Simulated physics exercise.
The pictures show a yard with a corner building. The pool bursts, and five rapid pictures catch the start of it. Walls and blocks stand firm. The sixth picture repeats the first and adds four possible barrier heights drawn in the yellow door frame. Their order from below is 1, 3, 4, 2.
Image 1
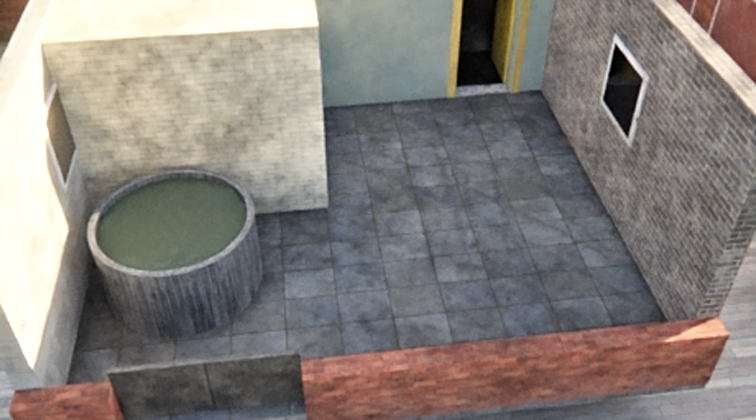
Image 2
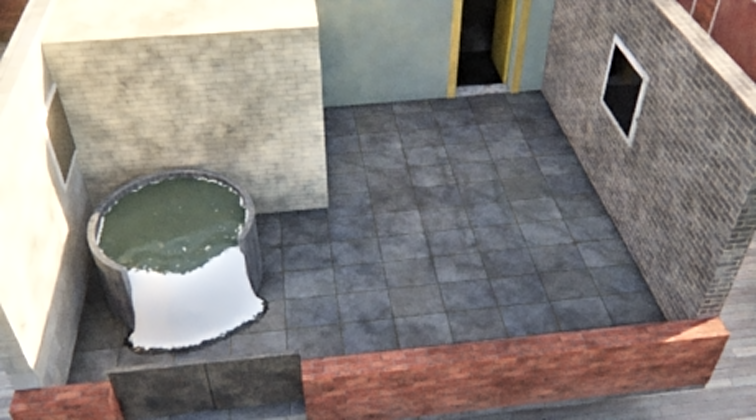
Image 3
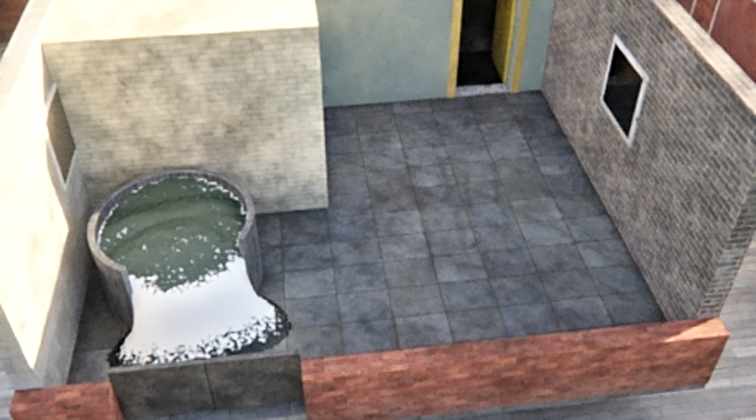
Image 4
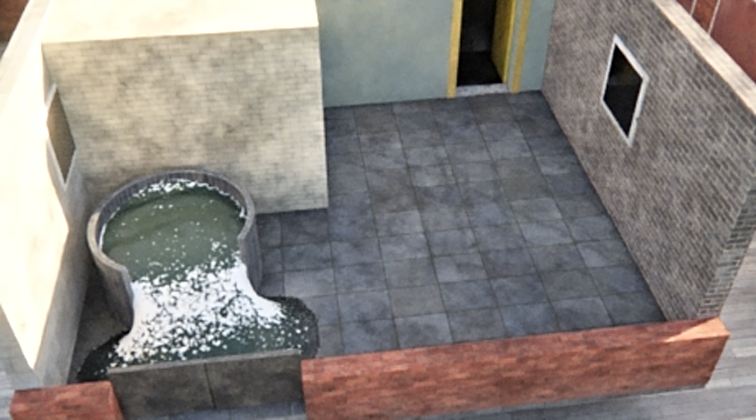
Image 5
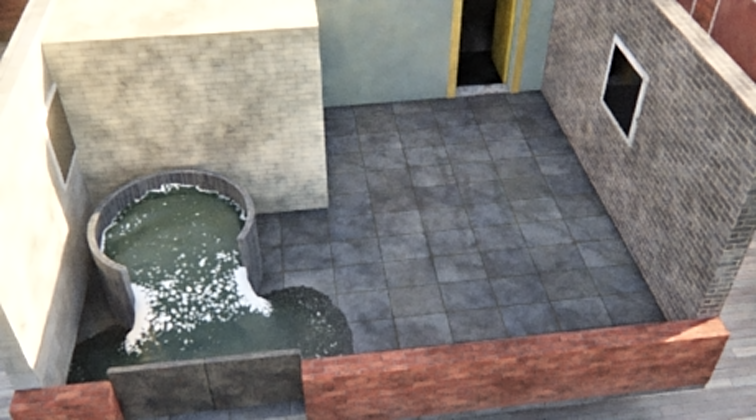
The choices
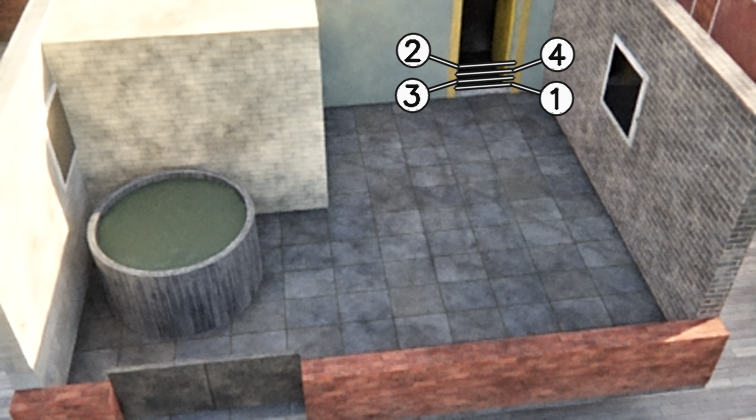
The clip shows a walled, paved yard with a round pool of green water at left; the pool's front opens, and white, foaming water pours out toward the low front wall, then spreads rightward across the dark paving.
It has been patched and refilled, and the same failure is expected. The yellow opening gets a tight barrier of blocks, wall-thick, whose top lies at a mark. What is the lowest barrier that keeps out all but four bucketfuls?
1 will do.
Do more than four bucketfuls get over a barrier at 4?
No.
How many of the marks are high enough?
All of the four.
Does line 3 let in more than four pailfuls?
No, not at all.
In white, 1 at (484, 86); 2 at (486, 64); 3 at (484, 79); 4 at (485, 72); from the bottom up 1, 3, 4, 2.
With 1, a splash gets over, under a bucket.
With 2, nothing gets over.
With 3, nothing gets over.
With 4, nothing gets over.
